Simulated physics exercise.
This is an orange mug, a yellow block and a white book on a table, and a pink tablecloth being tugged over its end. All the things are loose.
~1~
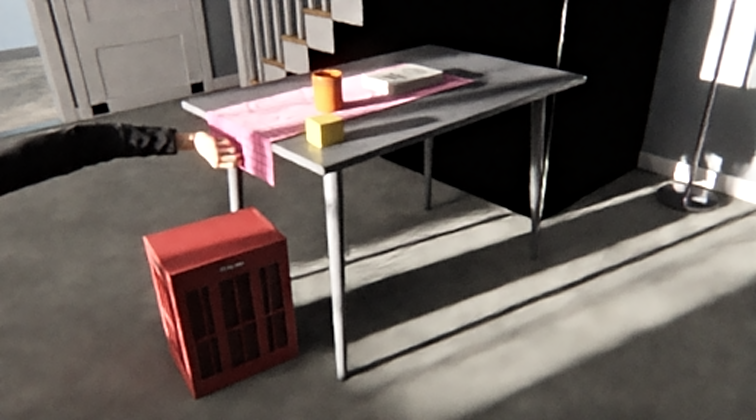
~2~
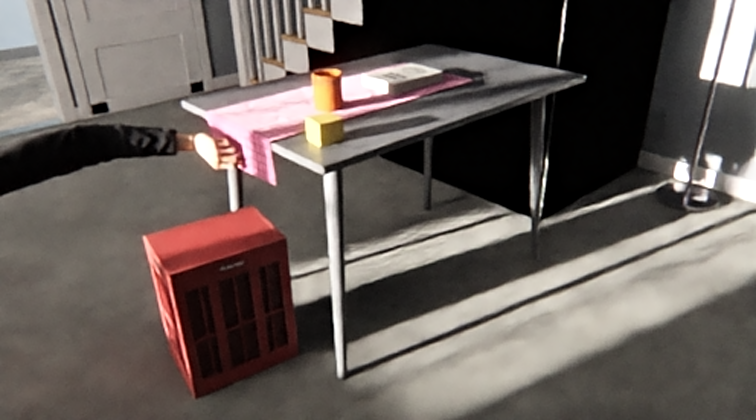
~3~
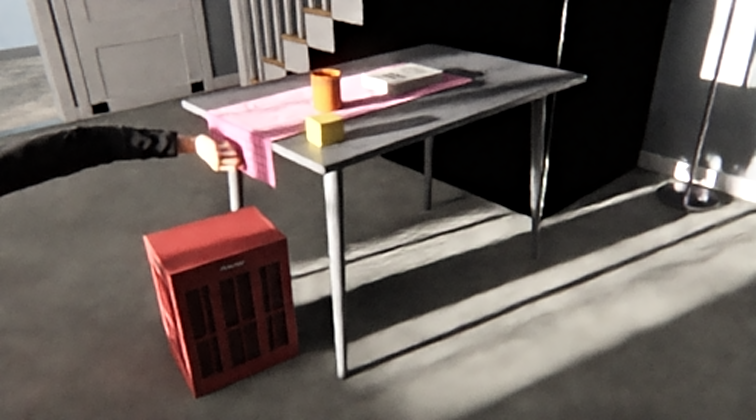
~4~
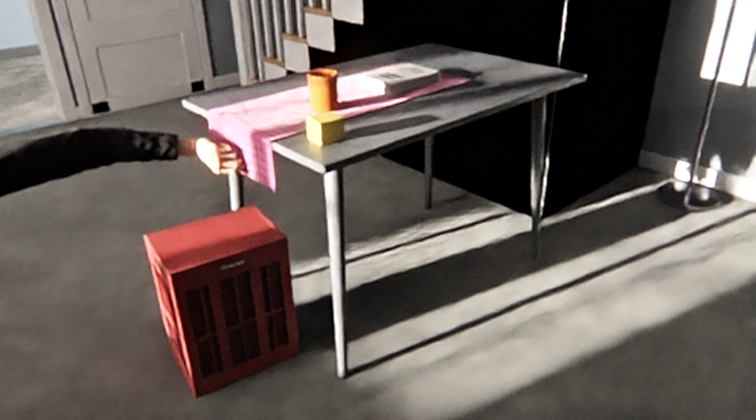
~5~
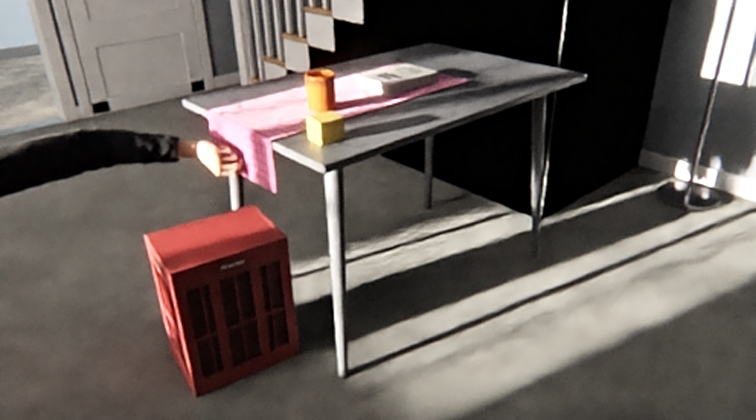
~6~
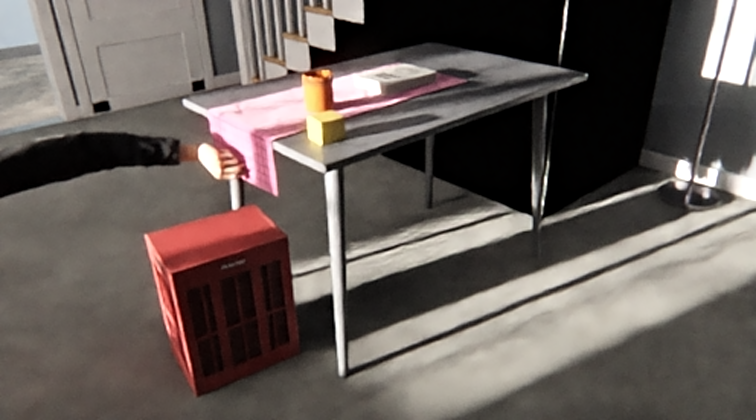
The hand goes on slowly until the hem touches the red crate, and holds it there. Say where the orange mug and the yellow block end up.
The orange mug remains up there; the yellow block keeps clear of the edge.
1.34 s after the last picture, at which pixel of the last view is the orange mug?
Near (276, 103).
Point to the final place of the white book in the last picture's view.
At about (361, 88).
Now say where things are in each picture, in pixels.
Tablecloth end (274, 186); orange mug (327, 74); yellow block (325, 118); white book (403, 74); top of the crate (209, 252), in the first picture.
Tablecloth end (276, 186), far hem (475, 81); yellow block (324, 118); yellow block stands beside the cloth, in the second picture.
Tablecloth end (275, 188); orange mug (326, 73), in the third picture.
Tablecloth end (276, 191), far hem (472, 81); yellow block (325, 117), in the fourth picture.
Tablecloth end (277, 194); orange mug (320, 74), in the fifth picture.
Tablecloth end (278, 197), far hem (469, 81); orange mug (318, 74); yellow block (326, 116); top of the crate (210, 250), in the sixth picture.
Then, 0.40 s later than the last view, hem going down; mug carried along near (297, 97); block as before.
Then, 0.86 s later than the last view, hem on the crate; mug carried along near (276, 103); block as before.
Finally, hem on the crate; mug carried along near (276, 103); block as before. The orange mug keeps clear of the edge and the yellow block stays on the table.
